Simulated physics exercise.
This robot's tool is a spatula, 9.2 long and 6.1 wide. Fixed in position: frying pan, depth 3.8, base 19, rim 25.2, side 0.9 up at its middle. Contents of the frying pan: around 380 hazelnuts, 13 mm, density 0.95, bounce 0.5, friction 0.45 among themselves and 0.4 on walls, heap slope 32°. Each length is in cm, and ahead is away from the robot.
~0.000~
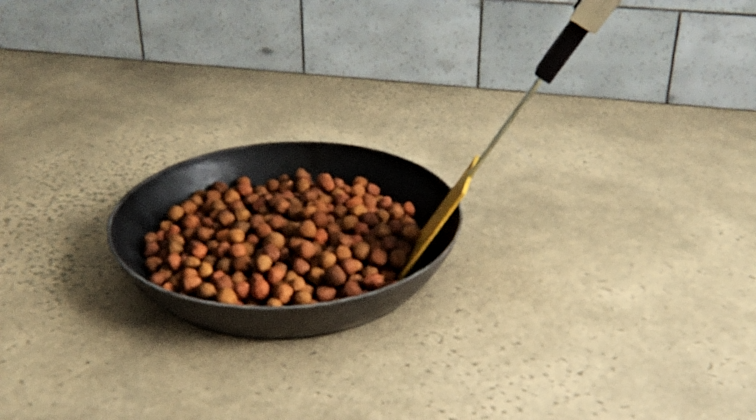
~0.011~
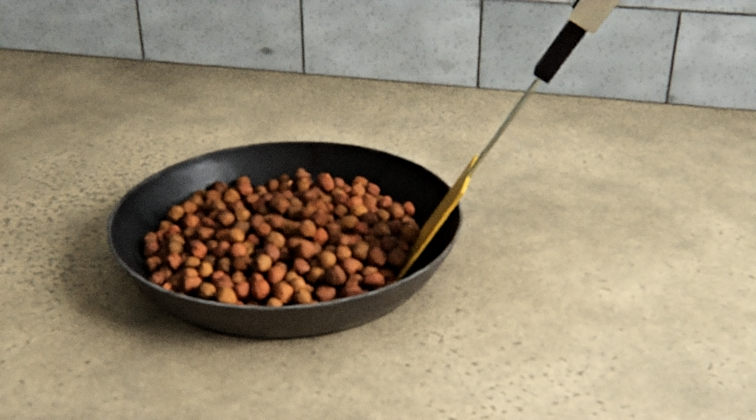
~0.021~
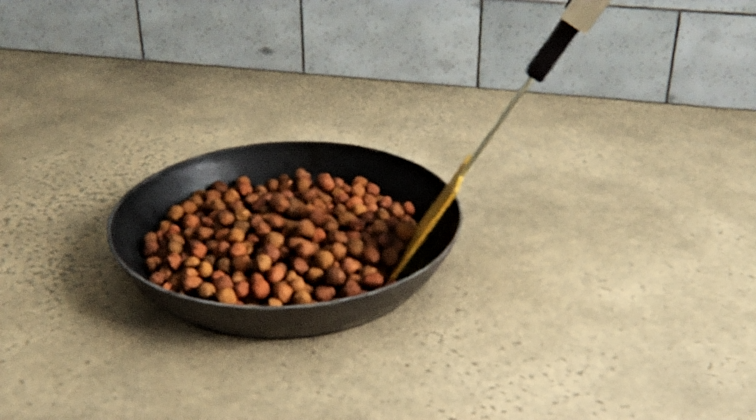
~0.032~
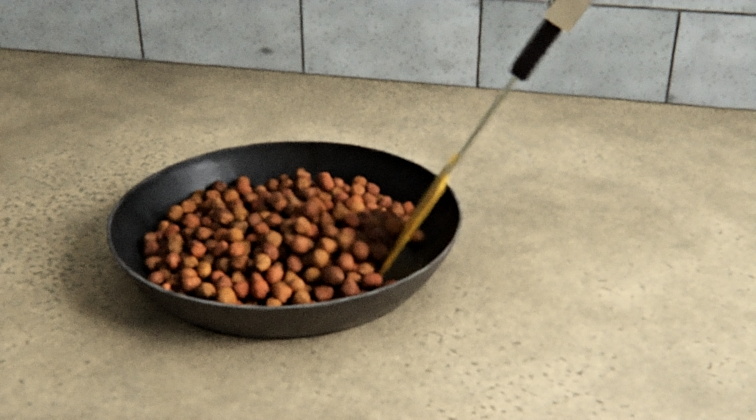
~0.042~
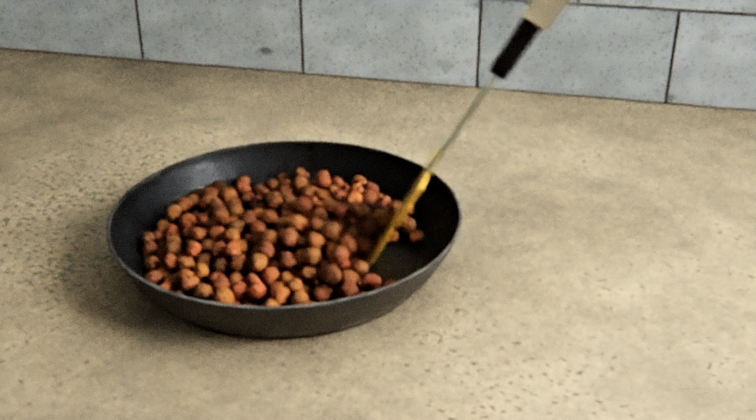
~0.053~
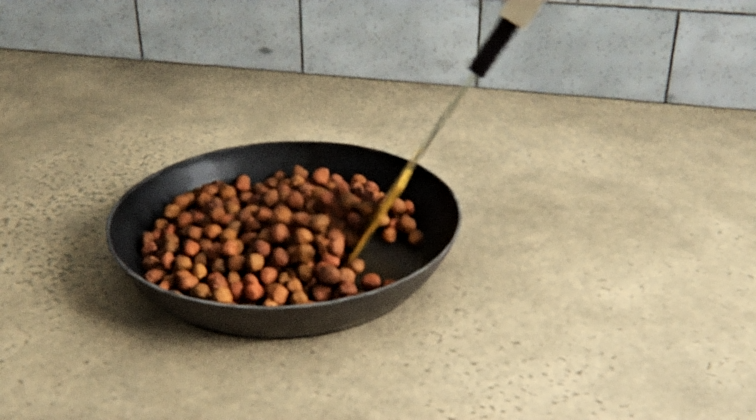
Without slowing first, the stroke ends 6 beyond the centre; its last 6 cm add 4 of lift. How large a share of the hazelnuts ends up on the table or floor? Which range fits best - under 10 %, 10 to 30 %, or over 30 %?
The range that fits: 10 to 30 %.
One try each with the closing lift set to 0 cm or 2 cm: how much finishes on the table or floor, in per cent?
Result, in order: Approx. 15 % and 15 %.
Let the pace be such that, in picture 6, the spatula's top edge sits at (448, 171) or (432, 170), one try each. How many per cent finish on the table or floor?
Around 0 per cent, then around 10 per cent.
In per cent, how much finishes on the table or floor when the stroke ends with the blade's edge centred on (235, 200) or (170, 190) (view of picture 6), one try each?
I'd say some 15 per cent, then some 25 per cent.
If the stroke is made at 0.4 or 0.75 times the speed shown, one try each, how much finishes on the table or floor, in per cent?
Some 0 and 10 per cent.
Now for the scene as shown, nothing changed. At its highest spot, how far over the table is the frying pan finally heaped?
4.5 cm.
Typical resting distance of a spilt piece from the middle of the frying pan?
Distance, approx.: 50 cm.
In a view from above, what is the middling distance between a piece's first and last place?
It comes to some 2 cm.
By 0.08 s, sloping 60°, highest piece 8 above the table; 379 in the frying pan.
By 0.11 s, sloping 60°, highest piece 10 above the table; 378 in the frying pan, 1 on the blade or in flight.
By 0.32 s, sloping 60°, highest piece 7 above the table; 312 in the frying pan, 54 on the table or floor, 13 on the blade or in flight.
By 1.37 s, sloping 60°, highest piece 4 above the table; 312 in the frying pan, 67 on the table or floor.
Final count, 312 in the frying pan, 67 on the table or floor. That is 18 % on the table or floor.
